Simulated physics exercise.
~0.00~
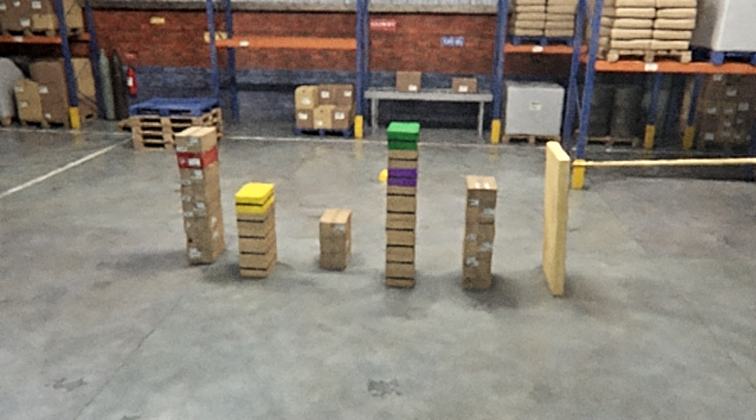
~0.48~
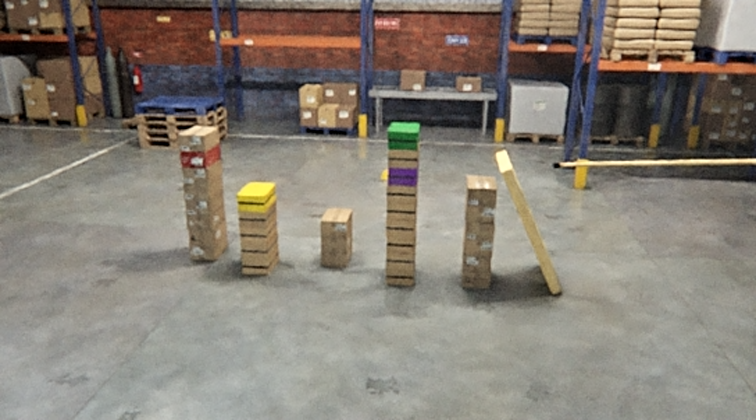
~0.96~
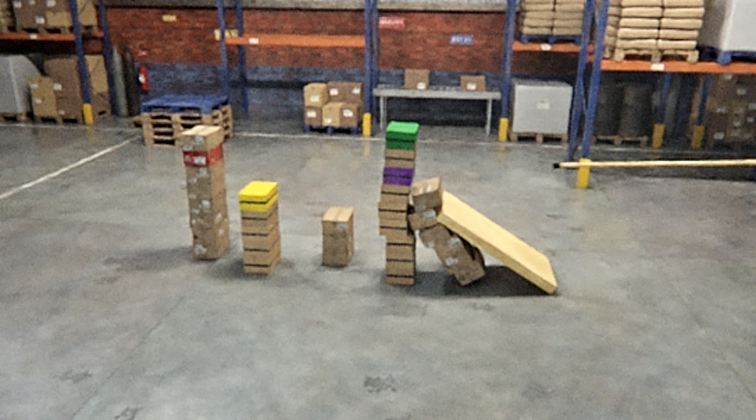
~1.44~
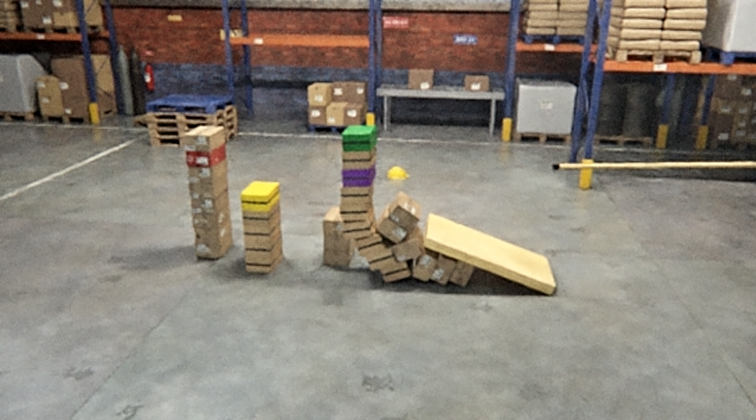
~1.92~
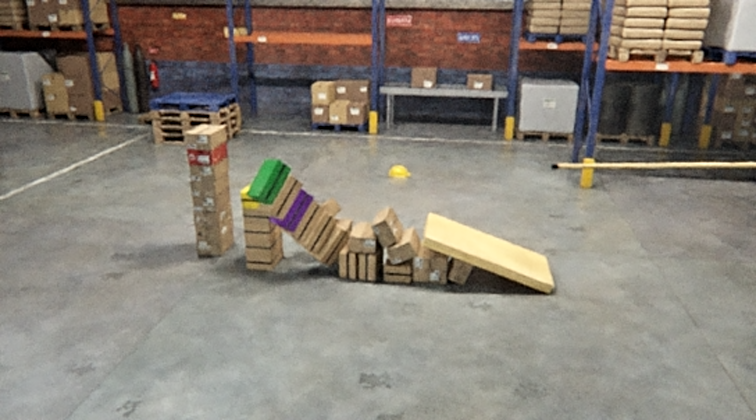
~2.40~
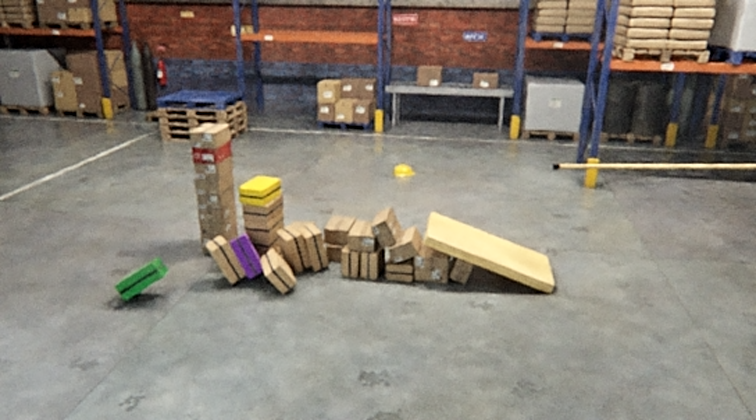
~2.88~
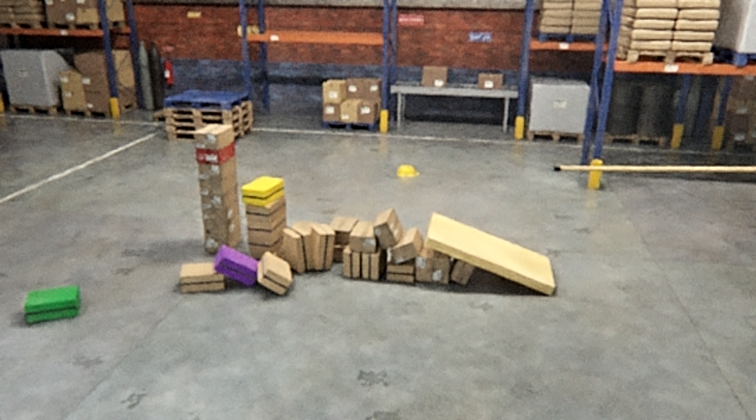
A tipping board topples two parcel stacks leftward, leaving the red-banded and yellow-topped stacks standing.
